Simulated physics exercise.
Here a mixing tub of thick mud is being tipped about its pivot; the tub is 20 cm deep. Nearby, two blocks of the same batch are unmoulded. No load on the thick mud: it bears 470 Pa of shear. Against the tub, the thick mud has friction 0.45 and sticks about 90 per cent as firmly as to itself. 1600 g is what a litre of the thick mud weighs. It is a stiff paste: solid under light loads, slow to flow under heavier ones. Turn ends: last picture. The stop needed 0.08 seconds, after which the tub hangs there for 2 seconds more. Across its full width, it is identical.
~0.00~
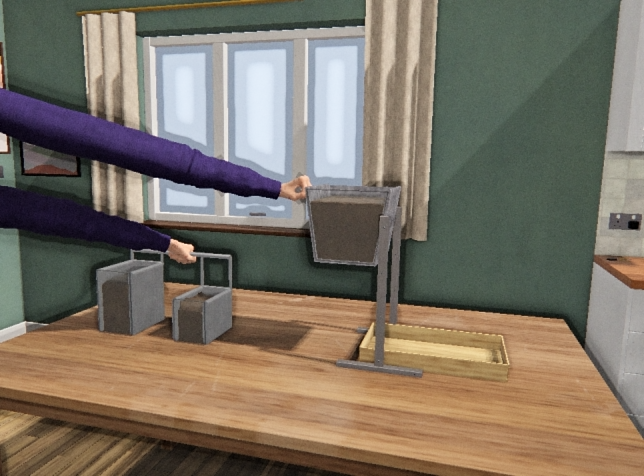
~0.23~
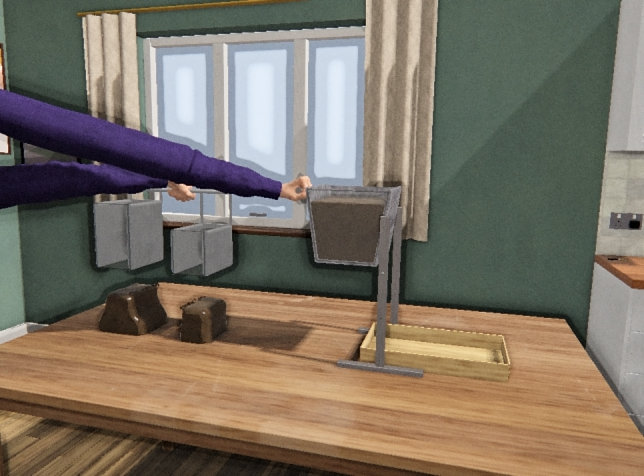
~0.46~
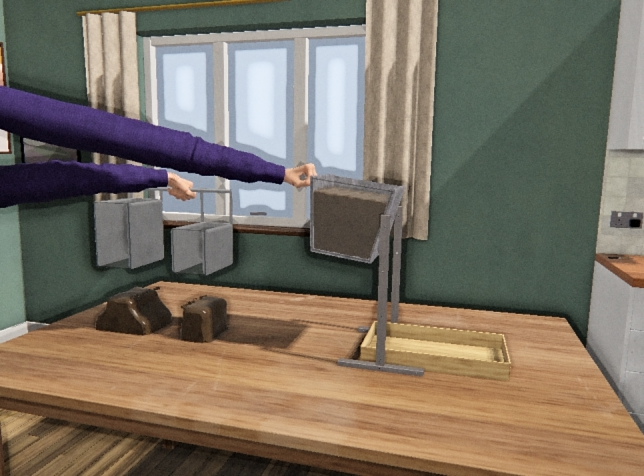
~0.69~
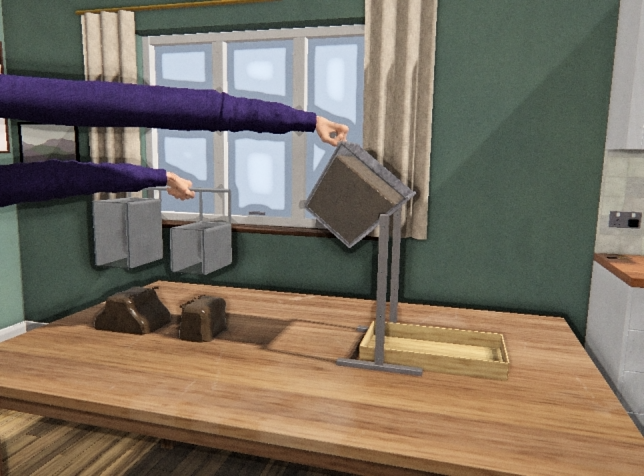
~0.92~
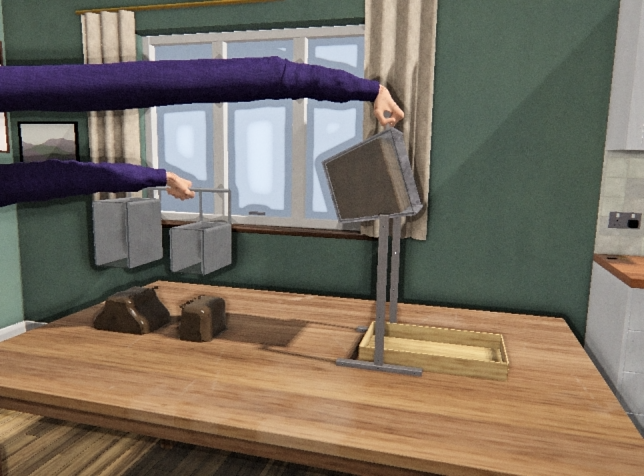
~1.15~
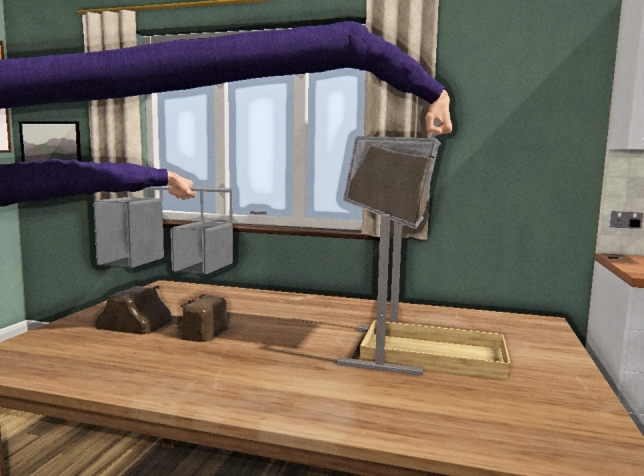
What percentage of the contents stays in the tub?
Near 0 %.
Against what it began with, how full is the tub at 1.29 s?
It comes to about 65 percent of the start.
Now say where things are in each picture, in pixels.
Handle-side rim at (308, 188), tilt 0 degrees; top of the thick mud at (320, 201); blocks stand 18 cm, 11 cm (left to right), in the first picture.
Handle-side rim at (309, 189), tilt 0 degrees; top of the thick mud at (321, 201); blocks stand 14 cm, 11 cm (left to right), in the second picture.
Handle-side rim at (313, 177), tilt 8 degrees; top of the thick mud at (318, 191); blocks stand 12 cm, 11 cm (left to right), in the third picture.
Handle-side rim at (343, 143), tilt 39 degrees; top of the thick mud at (339, 158); blocks stand 12 cm, 11 cm (left to right), in the fourth picture.
Handle-side rim at (392, 130), tilt 72 degrees; top of the thick mud at (378, 140); blocks stand 12 cm, 11 cm (left to right), in the fifth picture.
Handle-side rim at (435, 142), tilt 100 degrees; top of the thick mud at (374, 146); blocks stand 12 cm, 11 cm (left to right), in the sixth picture.
After 1.29 s, the tub is at 100 degrees and holds 64 %.
After 1.46 s, the tub is at 100 degrees and holds 31 %.
After 1.63 s, the tub is at 100 degrees and holds 20 %.
After 1.80 s, the tub is at 100 degrees and holds 9 %.
After 3.15 s, at the end, the tub is at 100 degrees and holds 0 %.
